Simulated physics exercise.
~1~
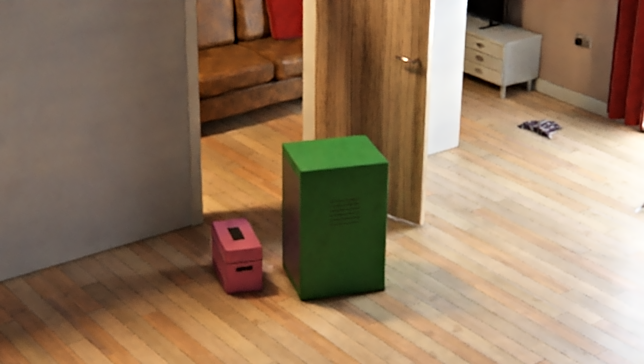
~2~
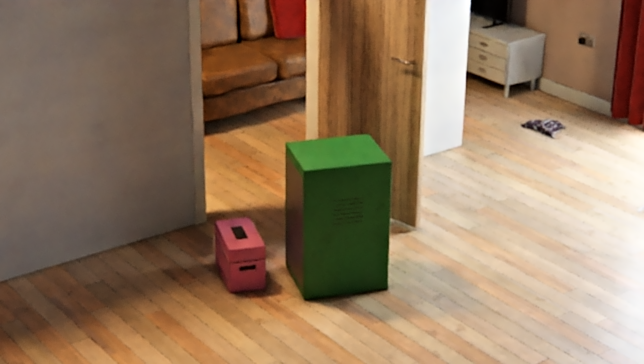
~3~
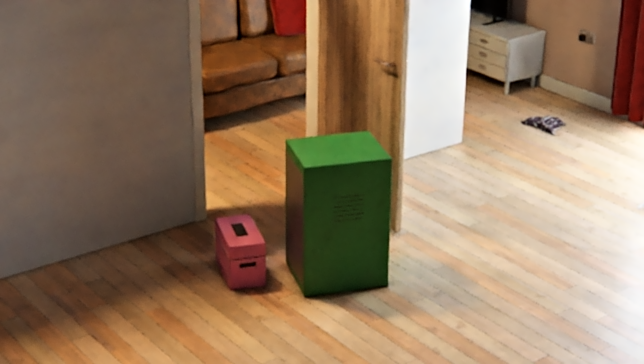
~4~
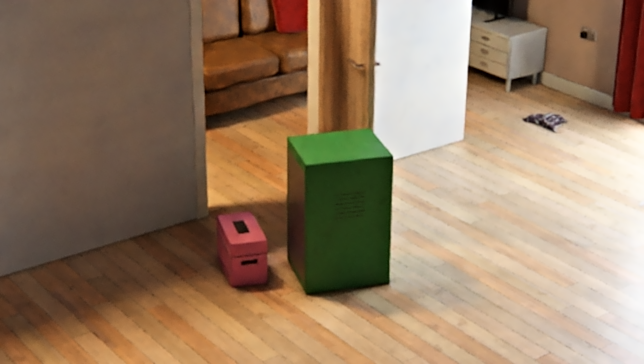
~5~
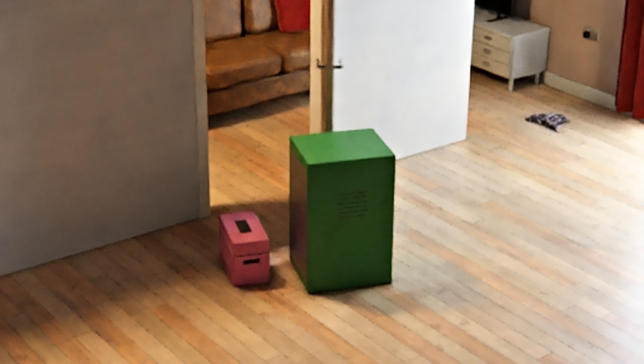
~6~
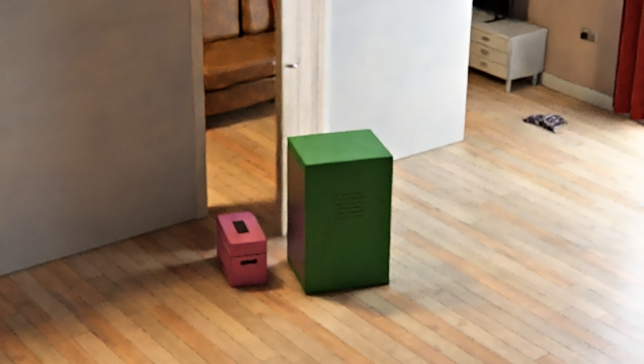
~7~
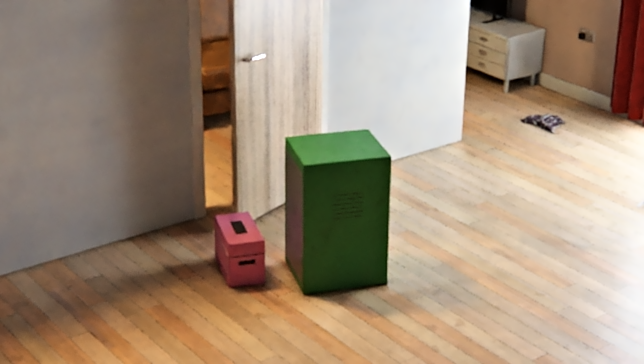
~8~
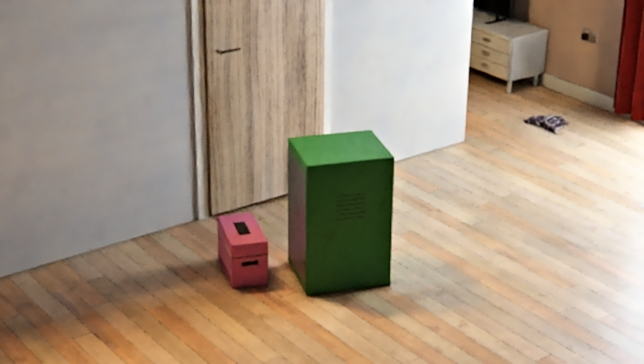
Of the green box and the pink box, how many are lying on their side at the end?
None of them are. Both the green box and the pink box are still standing upright at the end.
